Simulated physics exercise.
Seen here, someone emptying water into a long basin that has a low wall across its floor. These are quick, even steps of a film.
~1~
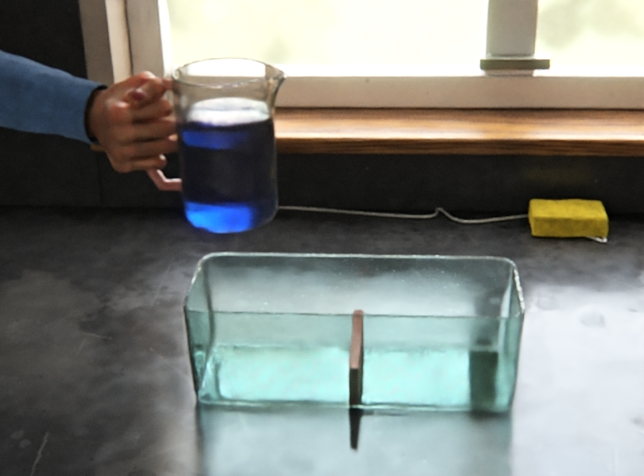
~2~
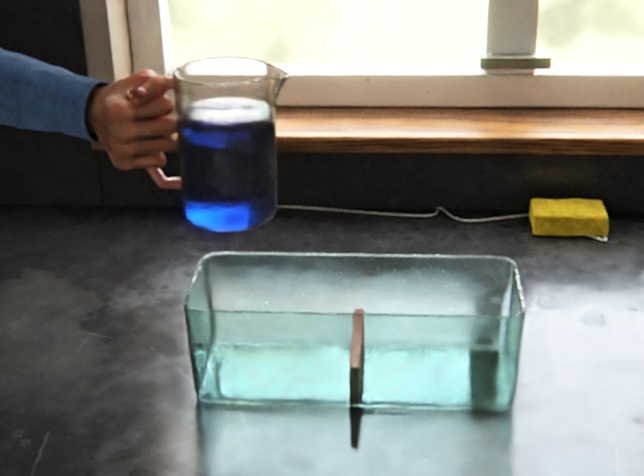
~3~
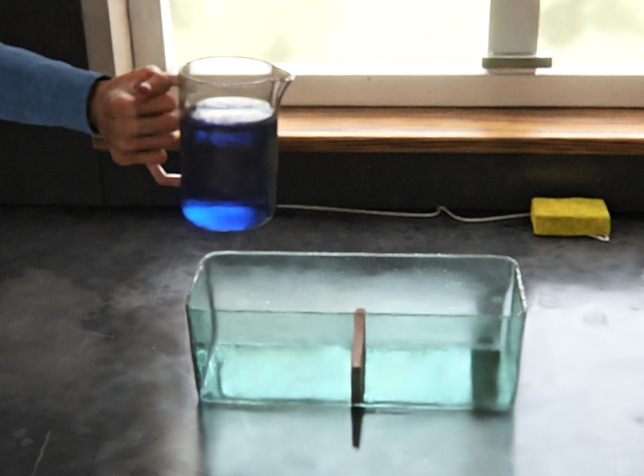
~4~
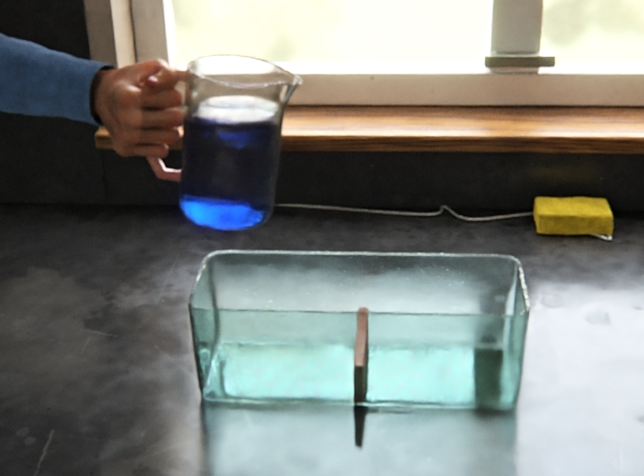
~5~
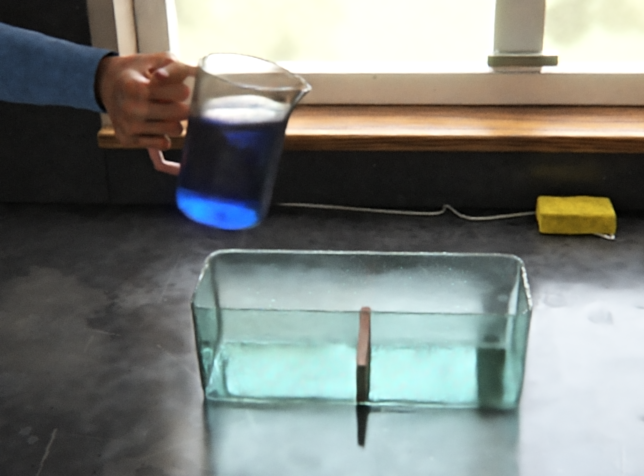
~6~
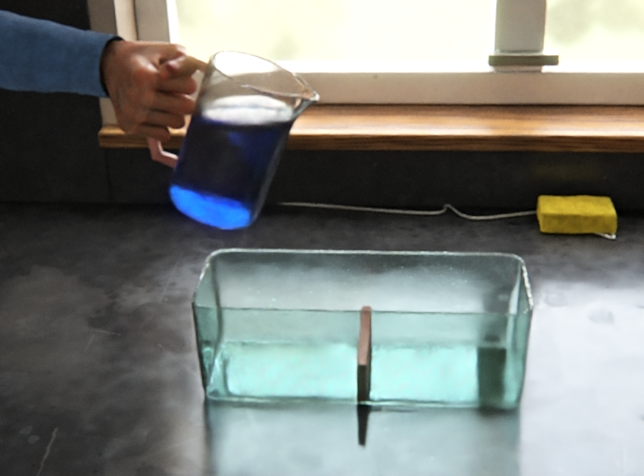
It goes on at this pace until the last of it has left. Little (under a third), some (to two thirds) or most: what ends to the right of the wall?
The share right of the wall is over two thirds.
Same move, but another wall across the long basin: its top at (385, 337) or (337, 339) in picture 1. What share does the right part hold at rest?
In turn 65 and 95 in a hundred.
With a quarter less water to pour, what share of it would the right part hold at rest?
Close to 90 per cent.
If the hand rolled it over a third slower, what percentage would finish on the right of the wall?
Some 95 per cent.
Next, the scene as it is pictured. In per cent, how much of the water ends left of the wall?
Close to 5 per cent.
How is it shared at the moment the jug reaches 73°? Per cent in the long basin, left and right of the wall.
Some 0 per cent left and 0 right.
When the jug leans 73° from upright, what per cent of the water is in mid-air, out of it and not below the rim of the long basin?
Some 10 per cent.
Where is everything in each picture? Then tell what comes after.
In the first picture, it leans 0°; its right rim is at (287, 74); the water meets the walls at (180, 111) and (271, 111); the long basin's rim runs from (193, 282) to (519, 288); the wall's top is at (356, 339).
In the second picture, it leans 1°; its right rim is at (289, 74); the water meets the walls at (182, 110) and (273, 111).
In the third picture, it leans 4°; its right rim is at (294, 76); the water meets the walls at (184, 109) and (275, 110).
In the fourth picture, it leans 8°; its right rim is at (302, 81); the water meets the walls at (190, 110) and (281, 111).
In the fifth picture, it leans 14°; its right rim is at (311, 88); the water meets the walls at (193, 111) and (288, 111).
In the sixth picture, it leans 21°; its right rim is at (319, 97); the water meets the walls at (190, 128) and (295, 111).
A moment on, the jug is tipped part way and 91 per cent is still to pour, 0 is left of the wall and 0 right of it.
Next, the jug is tipped on its side and 52 per cent is still to pour, 0 is left of the wall and 27 right of it.
Then the jug is tipped on its side and 18 per cent is still to pour, 2 is left of the wall and 70 right of it.
Later the jug is tipped on its side and 5 per cent is still to pour, 3 is left of the wall and 88 right of it.
Finally, 5 per cent lies left of the wall, 93 right of it and 1 outside.
